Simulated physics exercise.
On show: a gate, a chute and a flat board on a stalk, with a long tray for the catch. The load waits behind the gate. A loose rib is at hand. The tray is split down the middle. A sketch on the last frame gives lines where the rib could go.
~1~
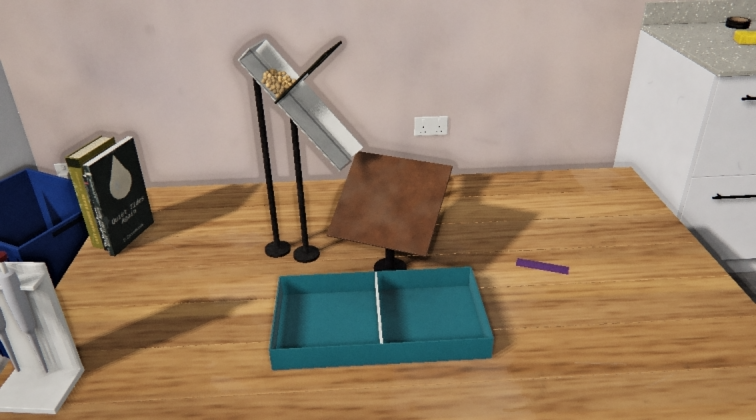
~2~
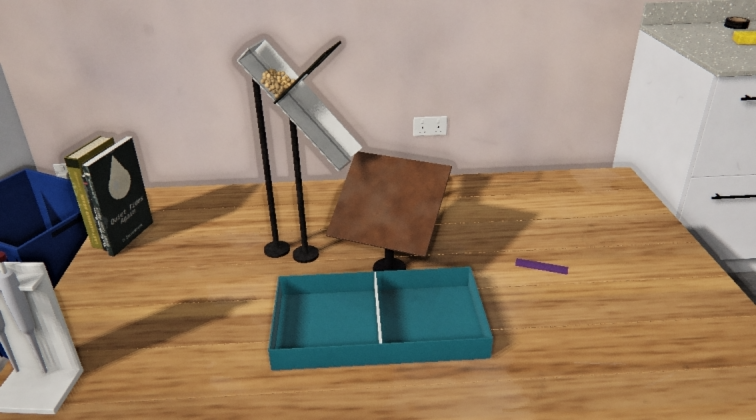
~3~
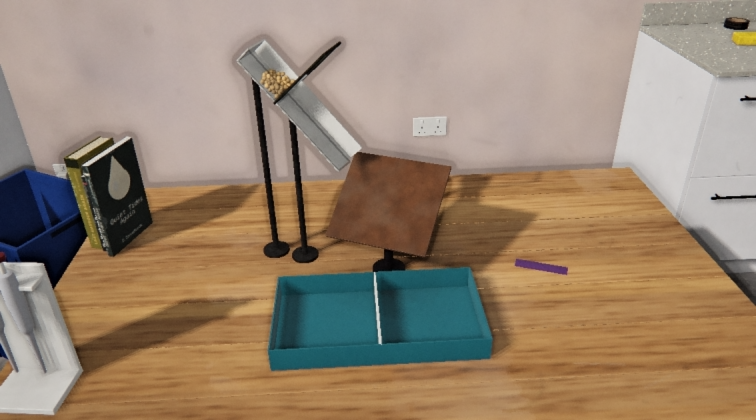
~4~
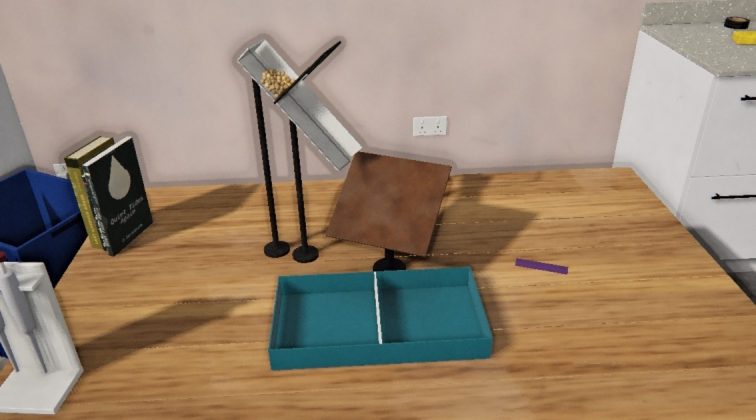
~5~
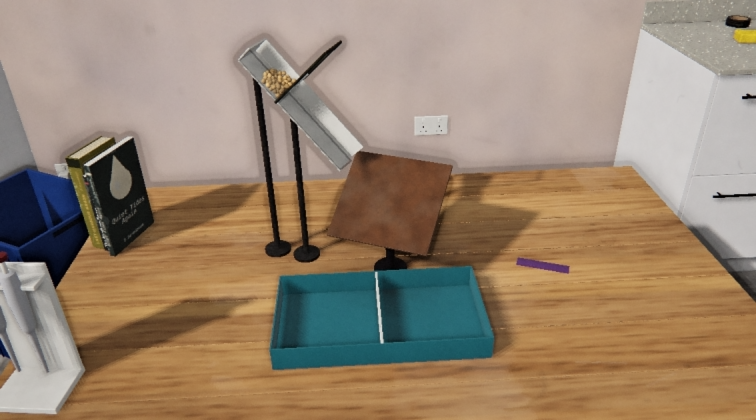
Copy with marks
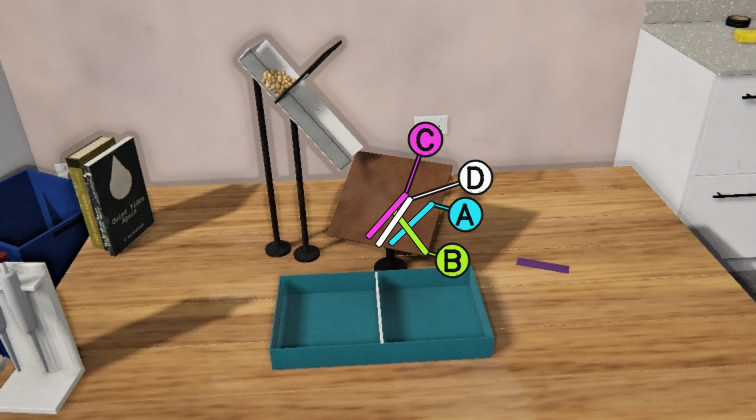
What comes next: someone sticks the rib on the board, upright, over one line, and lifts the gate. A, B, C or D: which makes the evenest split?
It is B.
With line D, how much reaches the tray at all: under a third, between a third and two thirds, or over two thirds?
Over two thirds.
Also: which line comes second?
A it is.
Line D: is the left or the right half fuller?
Left.
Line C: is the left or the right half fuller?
Left.
On the marked copy, line A from (431, 204) to (391, 242); line B from (394, 211) to (425, 252); line C from (405, 195) to (368, 235); line D from (409, 199) to (378, 244).
With A, of what is caught, most in the left half, about a quarter in the right.
With B, of what is caught, about a third in the left half, about two thirds in the right.
With C, of what is caught, all in the left half, none in the right.
With D, of what is caught, nearly all in the left half, a stray few in the right.
